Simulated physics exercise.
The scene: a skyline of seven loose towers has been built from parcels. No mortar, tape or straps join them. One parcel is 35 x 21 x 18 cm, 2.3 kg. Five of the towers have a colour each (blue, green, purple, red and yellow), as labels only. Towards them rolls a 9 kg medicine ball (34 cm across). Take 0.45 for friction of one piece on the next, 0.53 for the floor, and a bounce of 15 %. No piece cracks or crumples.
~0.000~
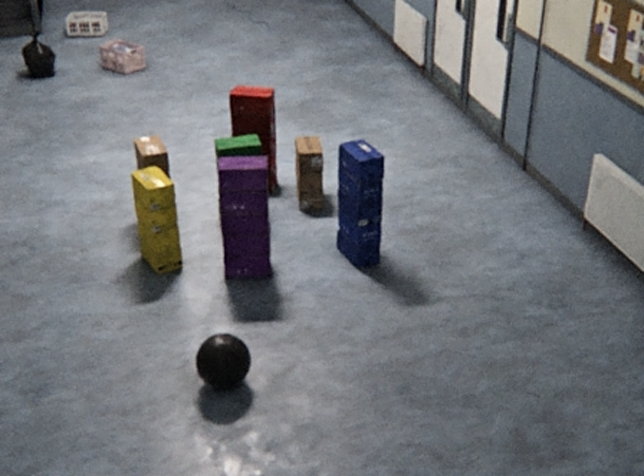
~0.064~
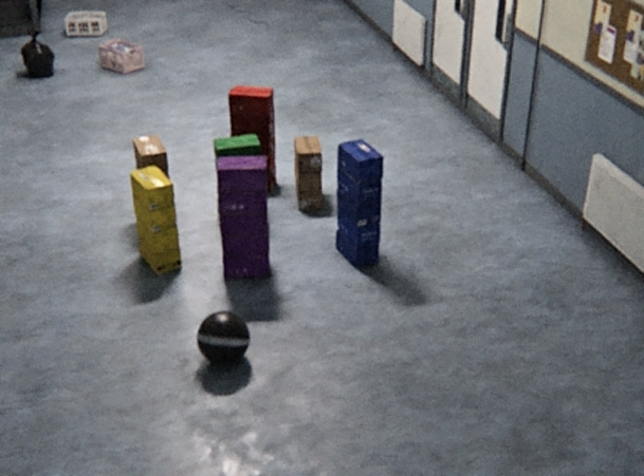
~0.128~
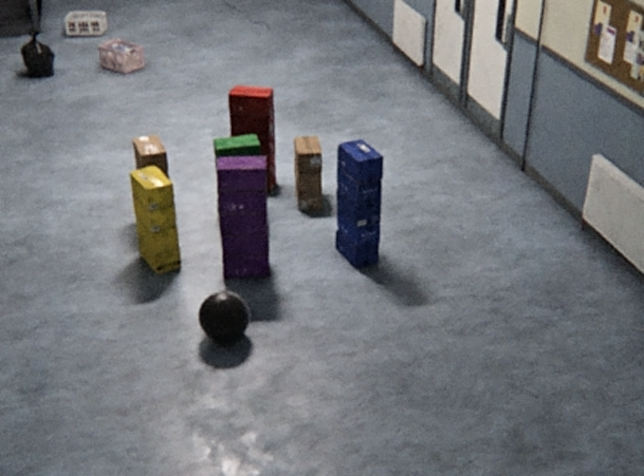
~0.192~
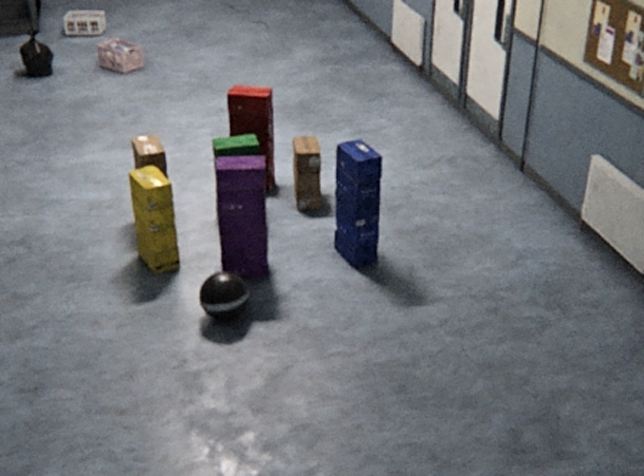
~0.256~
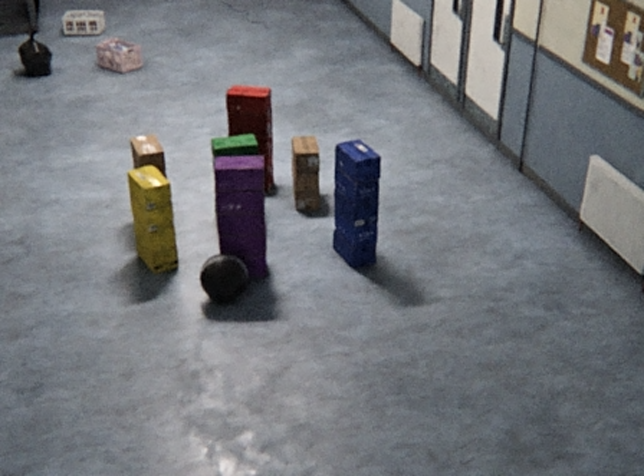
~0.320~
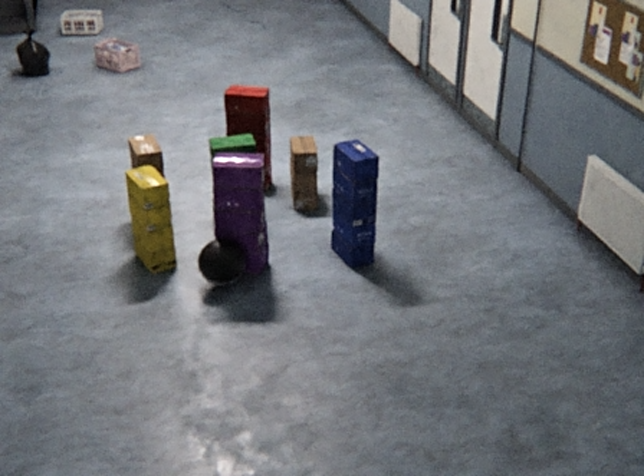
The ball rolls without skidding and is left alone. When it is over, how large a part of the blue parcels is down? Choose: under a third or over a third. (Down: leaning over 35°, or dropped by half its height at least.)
Ending down: Under a third.
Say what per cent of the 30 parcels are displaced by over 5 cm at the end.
Shifted: 15 per cent.
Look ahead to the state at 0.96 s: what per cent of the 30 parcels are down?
At that moment 10 per cent.
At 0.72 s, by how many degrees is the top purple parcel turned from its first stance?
About 30°.
After 0.40 s, ball still moving; none of the 5 blue parcels down (0 of 30 in all colours); top blue parcel unmoved; top purple parcel leaning 10°.
After 0.72 s, ball still moving; none of the 5 blue parcels down (0 of 30 in all colours); top blue parcel unmoved; top purple parcel leaning 32°, 7 cm lower.
After 0.96 s, ball still moving; none of the 5 blue parcels down (3 of 30 in all colours); top blue parcel unmoved; top purple parcel on its side.
At rest (2.2 s), ball rolling away; none of the 5 blue parcels down (3 of 30 in all colours); top blue parcel unmoved; top purple parcel on its side. That is 0 per cent. As the last picture would show them, middles, top blue parcel near (356, 161), top purple parcel near (273, 280).
